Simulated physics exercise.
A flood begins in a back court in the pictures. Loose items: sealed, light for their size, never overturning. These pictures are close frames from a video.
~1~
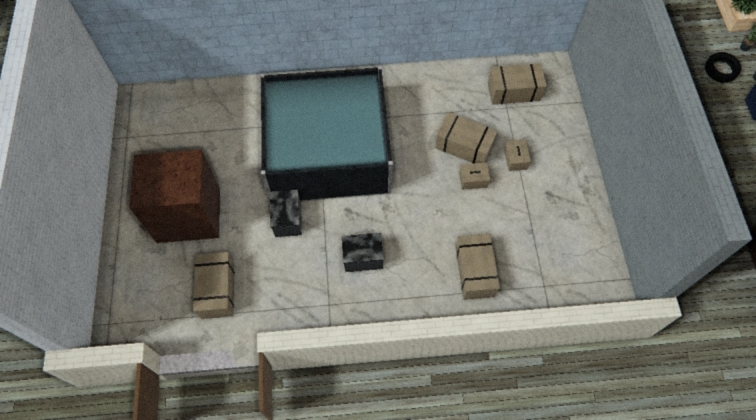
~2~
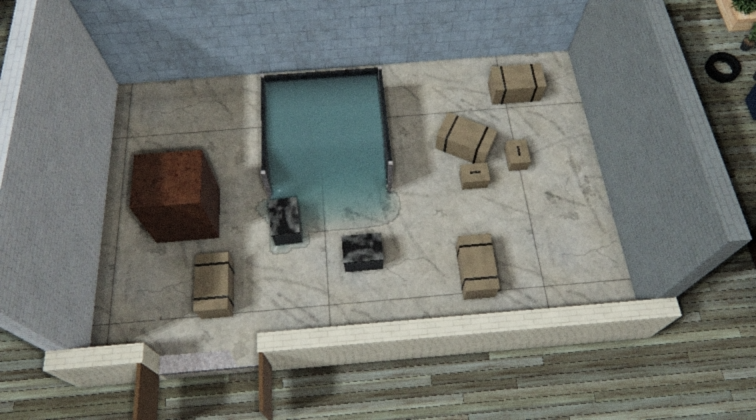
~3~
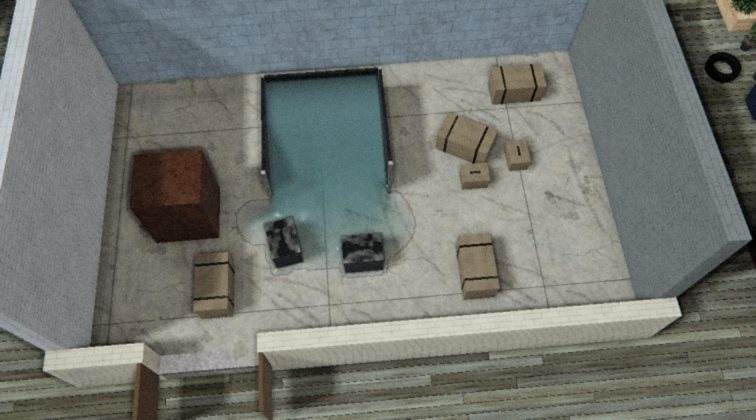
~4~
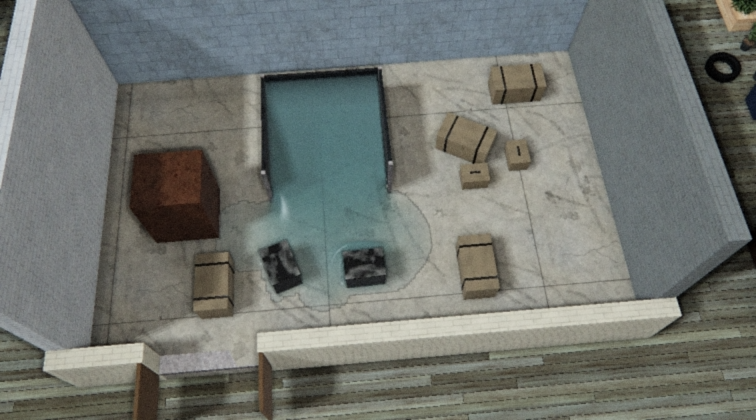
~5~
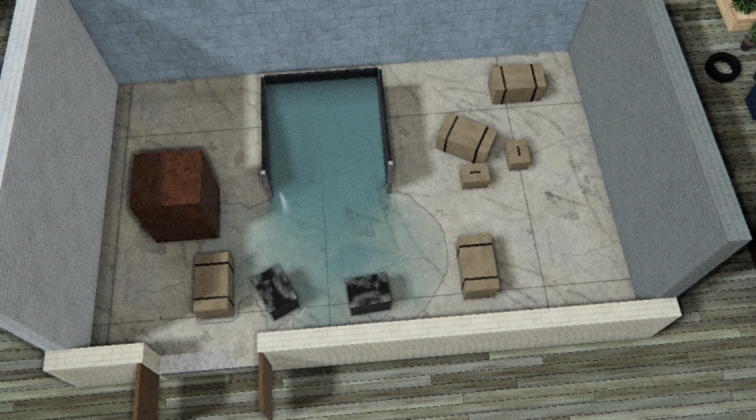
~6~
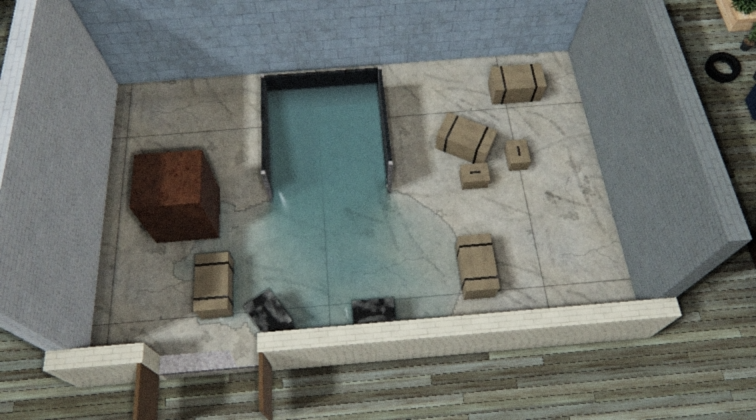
At first, a walled court holds a tank of blue-green water, a rust-brown block, tan crates and two dark mottled chests. The tank's front opens and water spreads across the floor, shifting the left chest, then the right. Both slide toward the front wall, the left one turning, while the tan crates stay put.
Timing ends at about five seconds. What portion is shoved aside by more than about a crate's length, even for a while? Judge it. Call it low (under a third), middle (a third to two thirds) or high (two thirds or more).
High.
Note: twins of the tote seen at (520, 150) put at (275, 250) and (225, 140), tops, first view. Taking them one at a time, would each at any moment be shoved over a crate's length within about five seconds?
Travels that far, then falls short.
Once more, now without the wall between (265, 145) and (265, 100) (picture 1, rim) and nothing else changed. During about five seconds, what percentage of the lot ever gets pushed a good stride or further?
That works out to about 10 per cent of them.
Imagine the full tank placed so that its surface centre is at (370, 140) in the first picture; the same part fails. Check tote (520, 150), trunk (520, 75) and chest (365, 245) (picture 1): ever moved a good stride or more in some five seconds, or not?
The three, one by one: Past that mark, past that mark and past that mark.
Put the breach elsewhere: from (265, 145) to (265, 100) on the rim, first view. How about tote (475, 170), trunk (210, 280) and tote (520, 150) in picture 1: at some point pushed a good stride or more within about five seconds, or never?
Working through them in order, the first not displaced that far, the second gets shoved clear and the last not displaced that far.
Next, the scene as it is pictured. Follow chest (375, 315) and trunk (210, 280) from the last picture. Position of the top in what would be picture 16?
Close to (502, 289), and close to (112, 310).
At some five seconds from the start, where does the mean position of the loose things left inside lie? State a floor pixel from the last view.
Roughly at (449, 141).
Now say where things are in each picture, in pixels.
The first frame shows a chest at (284, 208) rests on the ground; a chest at (363, 247) rests on the ground; 0 of 8 have shifted.
The second frame shows a chest at (284, 216), on the bottom, close to its start; a chest at (363, 247) rests on the ground; 1 of 8 have shifted.
The third frame shows a chest at (283, 238), on the bottom, a stride from its start; a chest at (363, 248), on the bottom; 1 of 8 have shifted.
The fourth frame shows a chest at (280, 262), on the bottom, a stride from its start; a chest at (364, 263) rests on the ground, close to its start; 2 of 8 have shifted.
The fifth frame shows a chest at (274, 288) rests on the ground, a stride from its start; a chest at (368, 290), on the bottom, a stride from its start; 2 of 8 have shifted.
The sixth frame shows a chest at (268, 313) rests on the ground, far from its start; a chest at (374, 314), on the bottom, a stride from its start; 2 of 8 have shifted.
A moment on, 2 of 8 are well off their spots; 2 afloat.
Next, 4 of 8 are well off their spots; 1 afloat.
Later, 4 of 8 are well off their spots; 3 afloat.
In the end, 6 of 8 are well off their spots, and 6 have been at some point; 4 afloat.
